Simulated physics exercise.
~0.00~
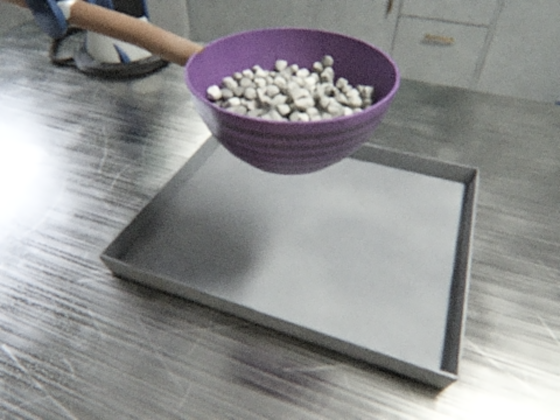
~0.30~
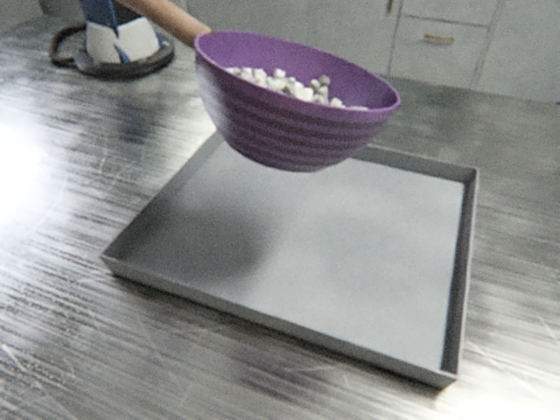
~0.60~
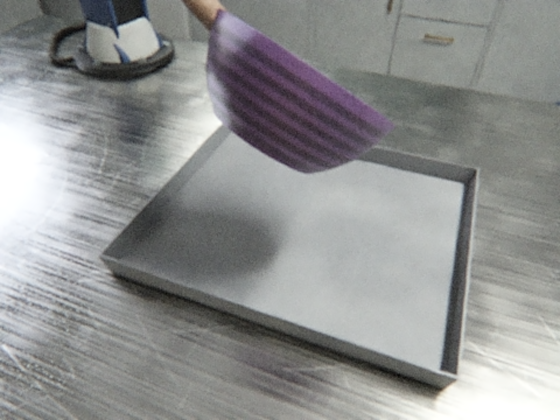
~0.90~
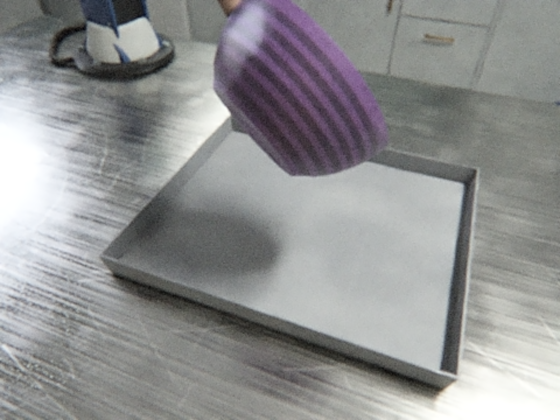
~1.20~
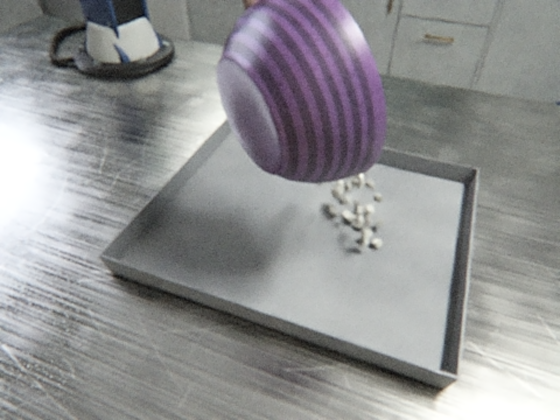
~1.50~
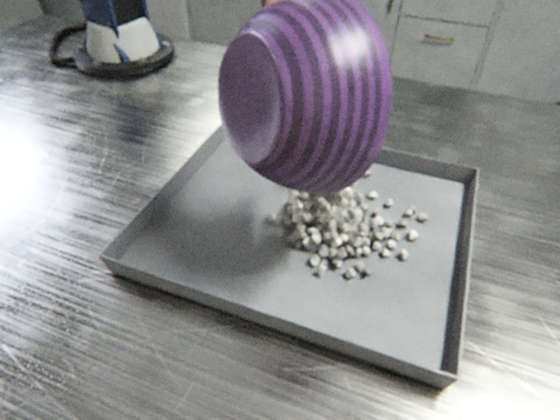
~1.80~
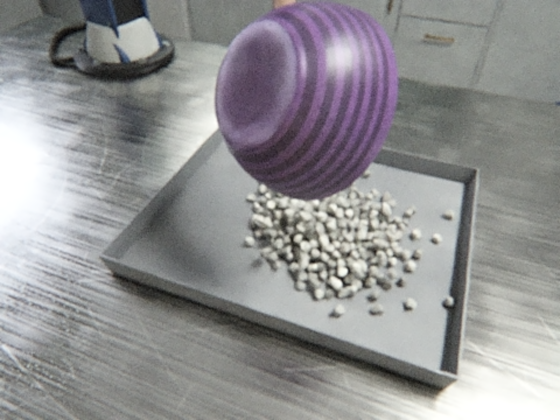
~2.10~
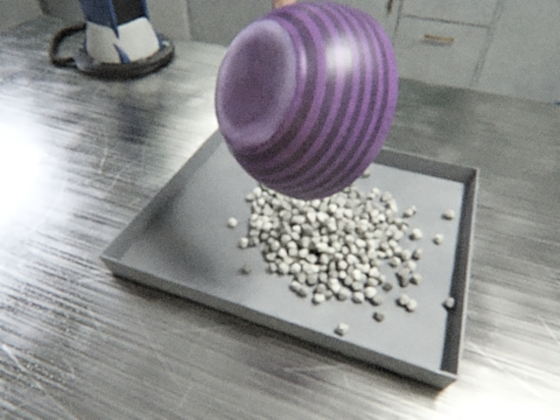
On a brushed metal counter, a purple bowl with a handle tipping over and emptying pale pellets into a square grey tray.
